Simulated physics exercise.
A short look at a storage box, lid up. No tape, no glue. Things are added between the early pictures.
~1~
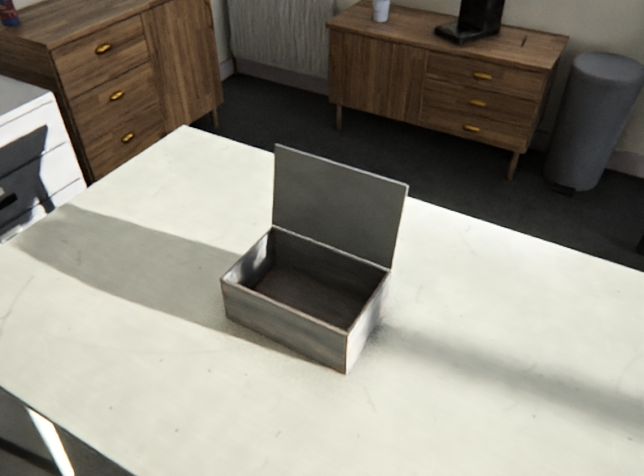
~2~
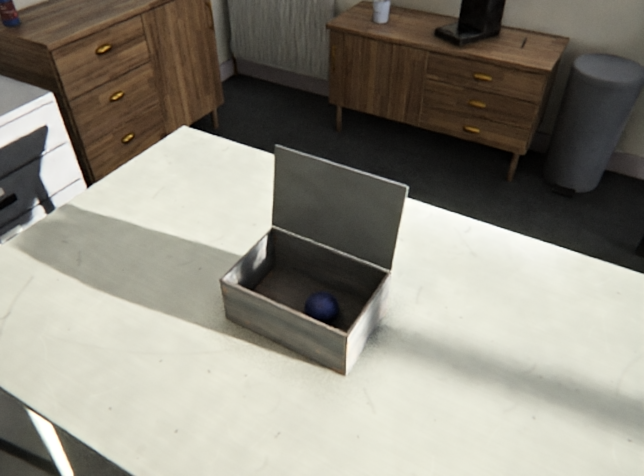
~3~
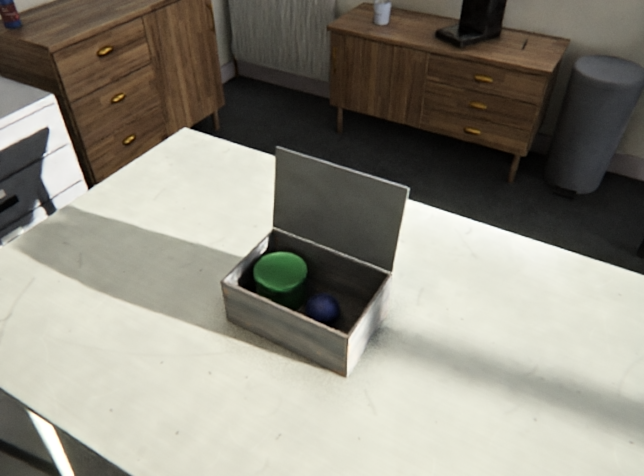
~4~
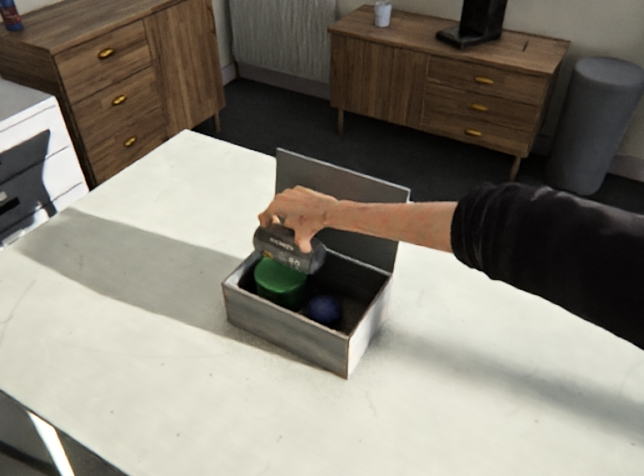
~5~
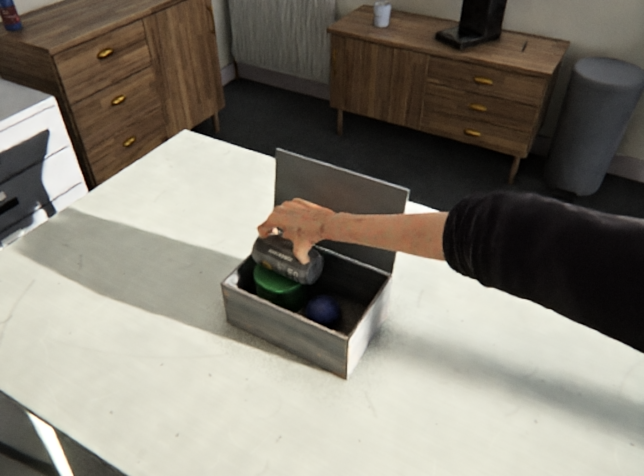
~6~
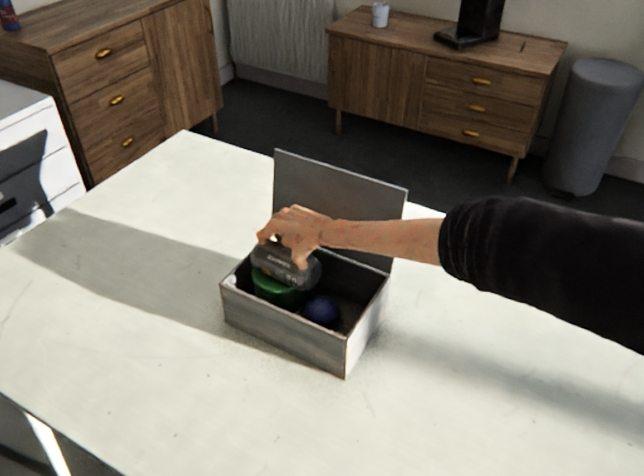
Blue ball and then green round object appearing in an open box before a hand lowers a grey can onto the green one.
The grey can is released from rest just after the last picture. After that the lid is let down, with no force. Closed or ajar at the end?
Outcome: The lid is held up.
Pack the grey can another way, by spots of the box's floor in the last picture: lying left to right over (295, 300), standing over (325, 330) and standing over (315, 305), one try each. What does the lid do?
First try: It is held up; second try: It stays ajar; third try: It shuts flat.
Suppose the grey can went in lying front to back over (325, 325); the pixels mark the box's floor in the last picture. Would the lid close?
Then it closes.
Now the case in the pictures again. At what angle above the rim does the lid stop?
Some 35° above the rim.
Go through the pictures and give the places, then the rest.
In the first picture, the last thing is not in view yet.
In the second picture, the last thing is not in view yet; blue ball (322, 309).
In the third picture, the last thing is not in view yet; blue ball (323, 311).
The fourth picture shows on its way; grey can (288, 247); blue ball (324, 312).
The fifth picture shows on its way; grey can (287, 258); blue ball (323, 313).
The sixth picture shows in place under the hand; grey can (286, 264); blue ball (321, 313).
Then, 1.10 s later than the last frame, lid starting down.
Then, 1.50 s later than the last frame, lid 66° above the rim.
Then, 1.80 s later than the last frame, lid 45° above the rim.
When it is over, lid 33° above the rim; all 3 as before. End places, in pixels of the last picture, grey can near (285, 265).
